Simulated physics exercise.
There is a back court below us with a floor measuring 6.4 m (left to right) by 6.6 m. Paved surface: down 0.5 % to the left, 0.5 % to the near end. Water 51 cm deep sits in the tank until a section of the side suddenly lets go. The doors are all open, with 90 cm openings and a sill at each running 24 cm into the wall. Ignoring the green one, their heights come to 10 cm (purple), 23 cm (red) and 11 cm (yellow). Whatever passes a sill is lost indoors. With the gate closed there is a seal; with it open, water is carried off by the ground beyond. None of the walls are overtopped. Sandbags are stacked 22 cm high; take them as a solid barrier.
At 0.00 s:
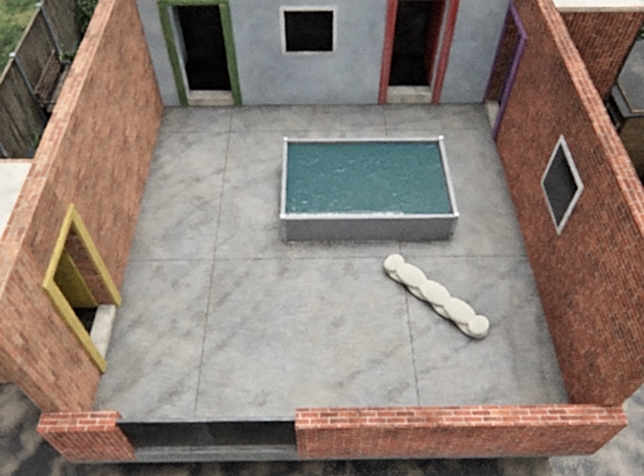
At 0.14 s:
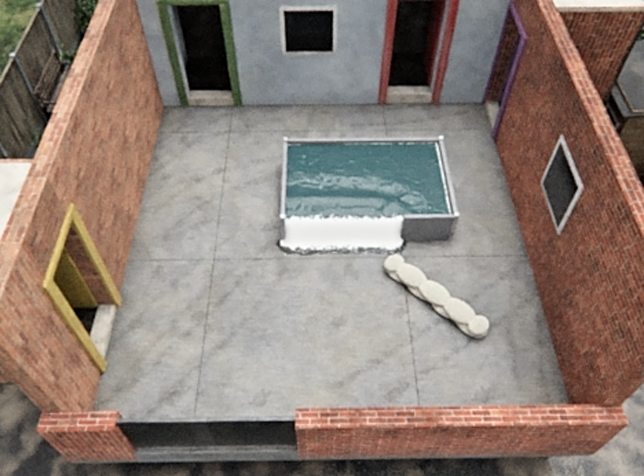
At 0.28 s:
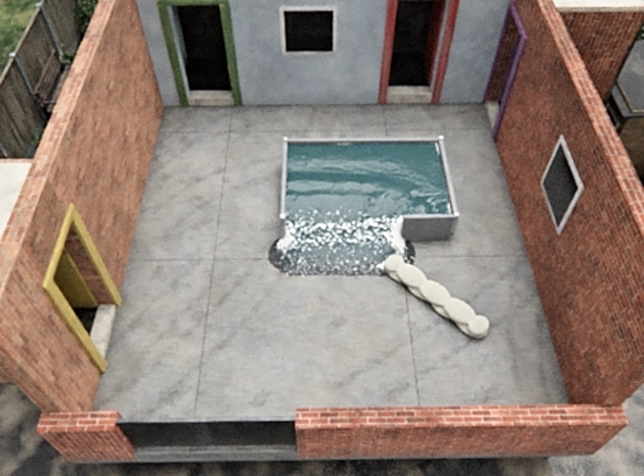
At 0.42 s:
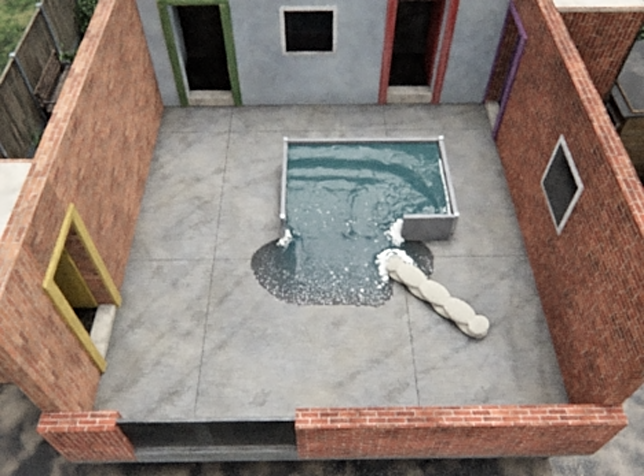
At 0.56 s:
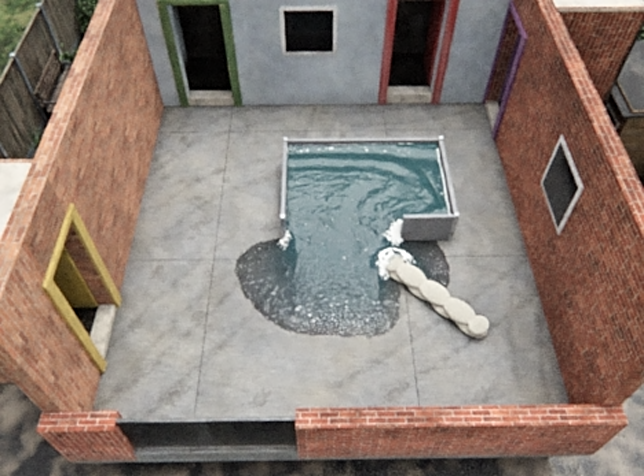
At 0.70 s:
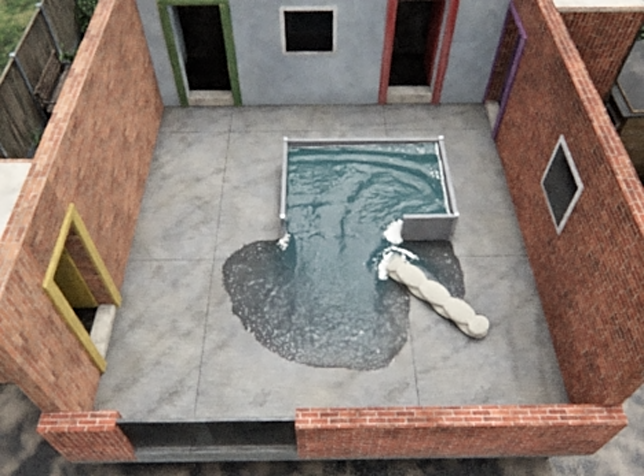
Water in a raised tank lay still, then burst out through the left part of its front side and spread forward across the grey paved court, washing against the pale sandbags in a widening dark pool.
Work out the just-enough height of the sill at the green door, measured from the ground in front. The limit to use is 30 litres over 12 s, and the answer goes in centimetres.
It works out at roughly 6 cm.
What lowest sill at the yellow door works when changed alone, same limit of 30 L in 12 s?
Yellow door, minimum about 10.0 cm.
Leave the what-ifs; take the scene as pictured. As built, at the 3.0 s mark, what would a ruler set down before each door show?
Depths in cm - purple: 0, red: 0, yellow: 12, green: 0.
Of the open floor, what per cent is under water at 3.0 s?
Approximately 45 % of the floor.
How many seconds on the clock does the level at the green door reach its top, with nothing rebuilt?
Around 6.0 s, give or take.
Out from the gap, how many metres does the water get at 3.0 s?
Near 4.6 metres, give or take.
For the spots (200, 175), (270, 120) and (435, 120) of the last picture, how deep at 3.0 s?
0, 0 and 0 cm, respectively.
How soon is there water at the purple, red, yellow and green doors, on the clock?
Purple 7.0 s, red 7.5 s, yellow 2.6 s, green 5.5 s.
After 1.4 s water covers 30 % of the floor, deepest (32 cm) near (323, 432); it has not reached the green door.
After 3.0 s water covers 45 % of the floor, deepest (38 cm) near (102, 435); it has not reached the green door.
After 12.0 s water covers 95 % of the floor, deepest (10 cm) near (88, 436); 7 cm at the green door, 0 litres in over its 18 cm sill.
At the green door as built, the water arrived by 5.8 s and peaked near 11 cm at 6.2 s.
Run again over the same 12 s with other heights there, 43 litres in over 5.5 cm, 13 litres over 7.5 cm. The limit of 30 litres is kept from about 6 cm up.
